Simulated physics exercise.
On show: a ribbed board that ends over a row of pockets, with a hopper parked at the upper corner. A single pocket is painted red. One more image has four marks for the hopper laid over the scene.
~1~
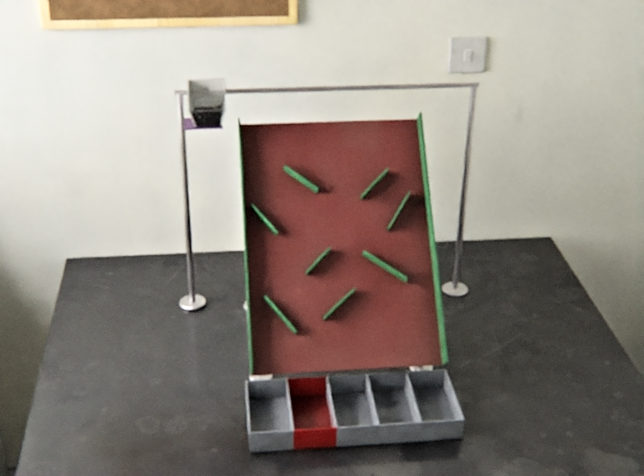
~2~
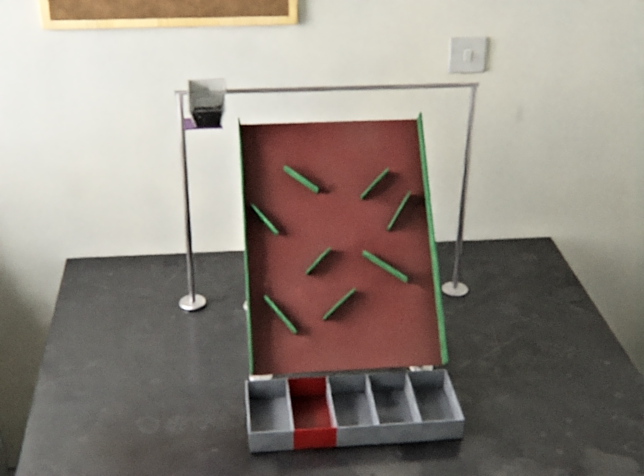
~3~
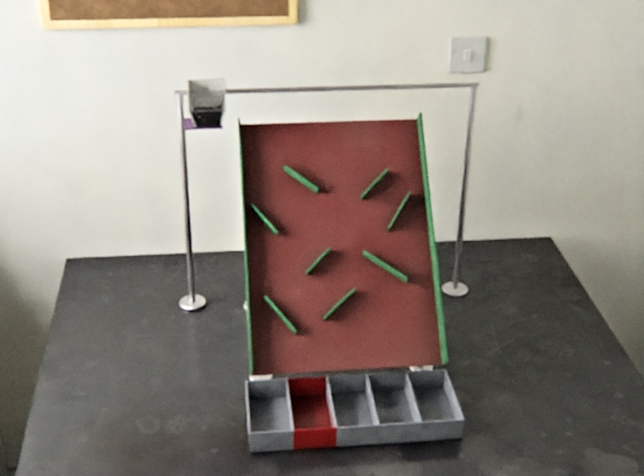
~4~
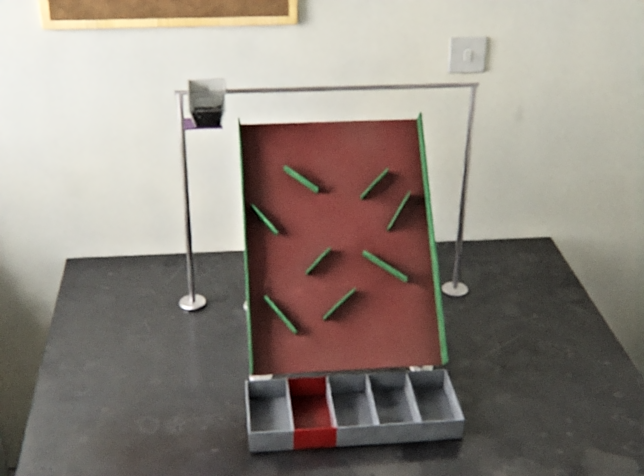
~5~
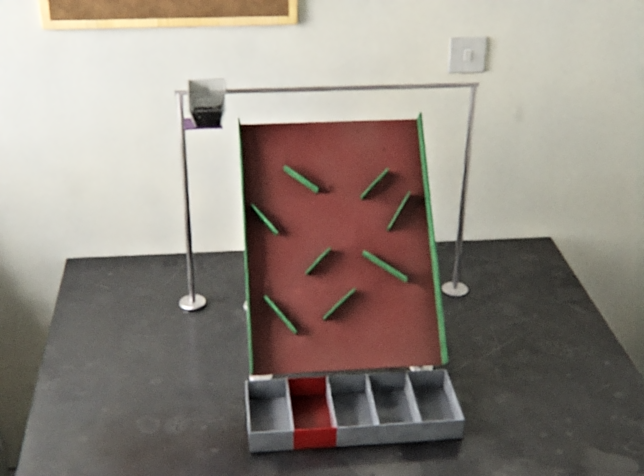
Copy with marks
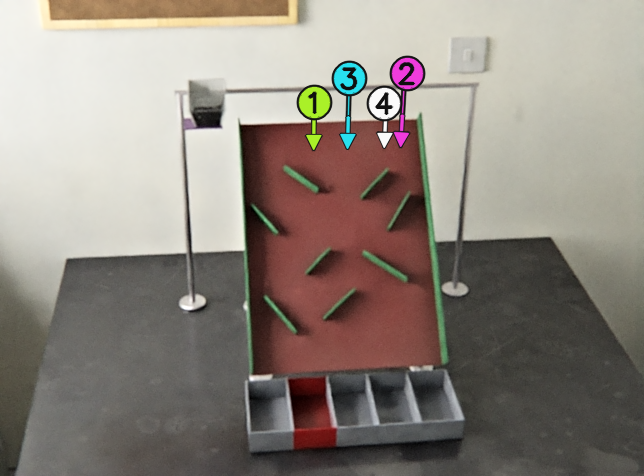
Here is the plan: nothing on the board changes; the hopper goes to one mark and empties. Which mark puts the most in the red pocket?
Take 3.
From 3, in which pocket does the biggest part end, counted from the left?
The second.
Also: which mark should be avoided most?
2.
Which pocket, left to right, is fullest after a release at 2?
The fifth.
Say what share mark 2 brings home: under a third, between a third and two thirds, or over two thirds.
It is under a third.
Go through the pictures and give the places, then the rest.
In the first picture, hopper at (206, 114), black beans, door shut.
In the second picture, ribs (285, 166) to (318, 189), (362, 195) to (388, 168), (251, 204) to (277, 232).
In the third picture, ribs (389, 227) to (410, 191), (307, 271) to (330, 247), (364, 251) to (408, 279).
In the fourth picture, ribs (265, 296) to (297, 332), (325, 317) to (355, 288).
In the fifth picture, red pocket at (315, 437), number 2 of 5 from the left.
On the marked copy, mark 1 meets the board at (313, 144); mark 2 meets the board at (400, 141); mark 3 meets the board at (347, 143); mark 4 meets the board at (384, 142).
For mark 1, about a third in the red pocket, about half in other pockets, a small part held on the board.
For mark 2, a small part in the red pocket, about two thirds in other pockets, about a quarter held on the board.
For mark 3, about two thirds in the red pocket, about a quarter in other pockets, a small part held on the board.
For mark 4, about a third in the red pocket, about a third in other pockets, about a quarter held on the board.
